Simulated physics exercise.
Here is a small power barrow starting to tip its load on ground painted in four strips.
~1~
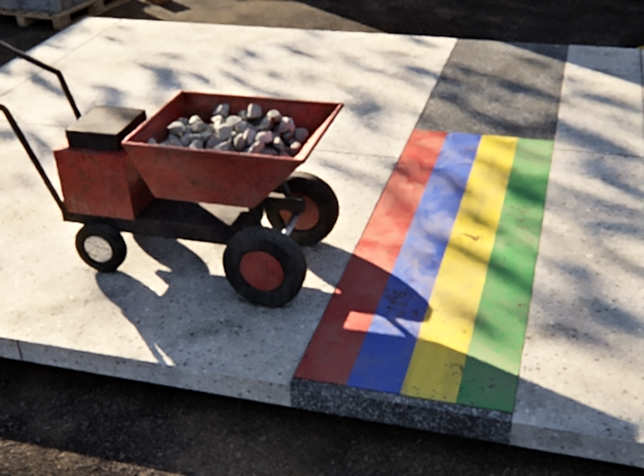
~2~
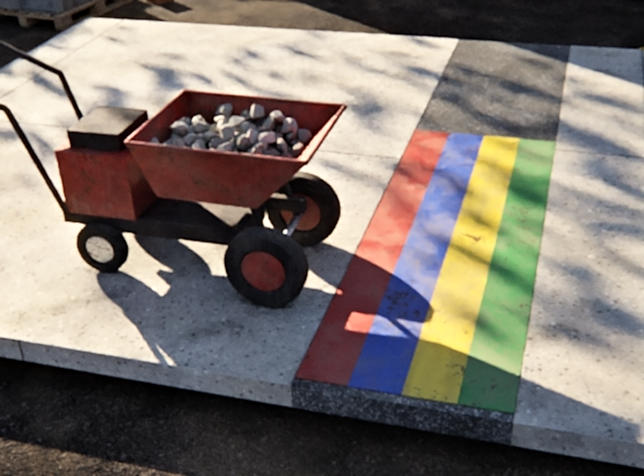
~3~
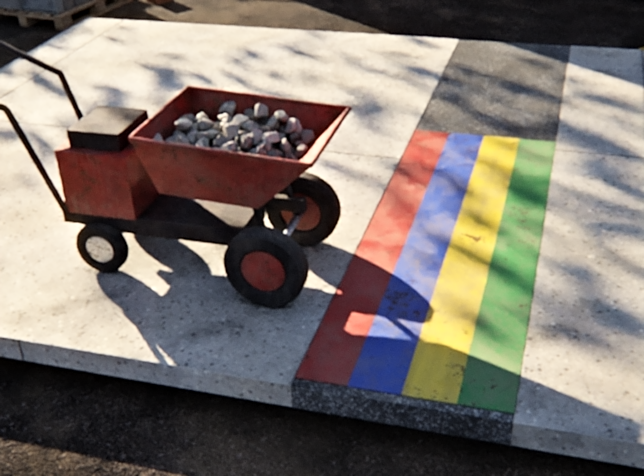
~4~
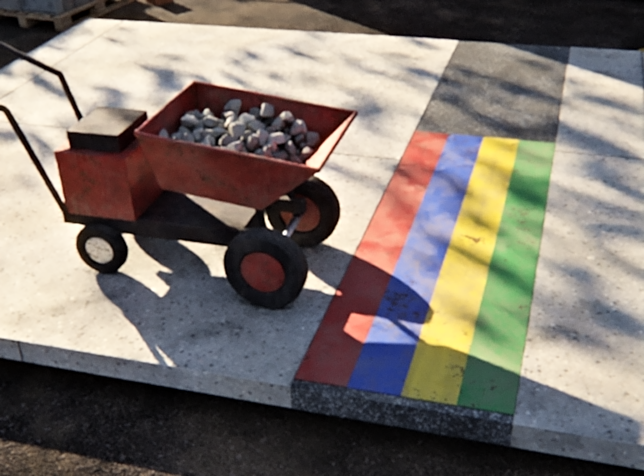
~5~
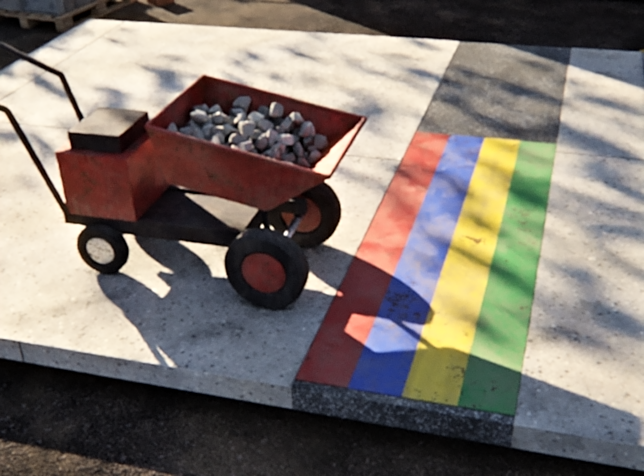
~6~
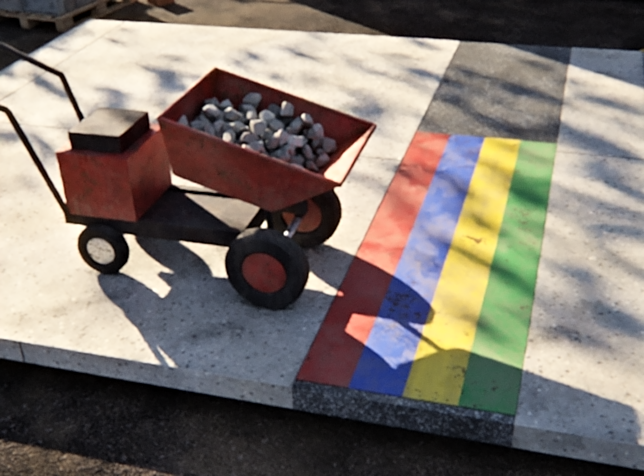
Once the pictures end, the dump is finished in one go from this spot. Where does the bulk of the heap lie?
The heap favours the yellow strip.
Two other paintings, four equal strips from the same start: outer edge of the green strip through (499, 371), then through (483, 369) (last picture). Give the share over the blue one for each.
First some 10, then 10 per cent.
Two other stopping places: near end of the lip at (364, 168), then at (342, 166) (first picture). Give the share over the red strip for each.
The first gives 0 %, the second 0 %.
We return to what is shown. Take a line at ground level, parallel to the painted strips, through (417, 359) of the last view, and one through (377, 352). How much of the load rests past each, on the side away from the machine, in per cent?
First some 70, then 90 per cent.
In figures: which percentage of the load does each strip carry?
About: Red strip 0, blue strip 20, yellow strip 35, green strip 20 per cent.
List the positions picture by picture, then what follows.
The first frame shows lip of the skip at (303, 162), level; top of the load at (214, 141), broken stones; red strip at (338, 340); blue strip at (388, 347); yellow strip at (439, 355); green strip at (493, 363).
The second frame shows lip of the skip at (306, 163), level; top of the load at (209, 138).
The third frame shows lip of the skip at (311, 166), tipped barely; top of the load at (213, 136).
The fourth frame shows lip of the skip at (318, 171), tipped a little; top of the load at (218, 134).
The fifth frame shows lip of the skip at (329, 177), tipped a little; top of the load at (227, 131).
The sixth frame shows lip of the skip at (340, 185), tipped clearly; top of the load at (219, 129); red strip at (340, 342); blue strip at (390, 350); yellow strip at (442, 358); green strip at (495, 366).
Soon after the last picture, skip tipped steeply; all in the skip.
A little later, skip tipped right over; most in the skip; a small part over the blue strip; a small part over the yellow strip.
Later still, skip tipped right over; a small part in the skip; about a quarter over the blue strip; about a third over the yellow strip; about a quarter over the green strip; a small part off the paint.
At rest, skip tipped right over; a small part in the skip; a stray few over the red strip; about a quarter over the blue strip; about a third over the yellow strip; about a quarter over the green strip; a small part off the paint.
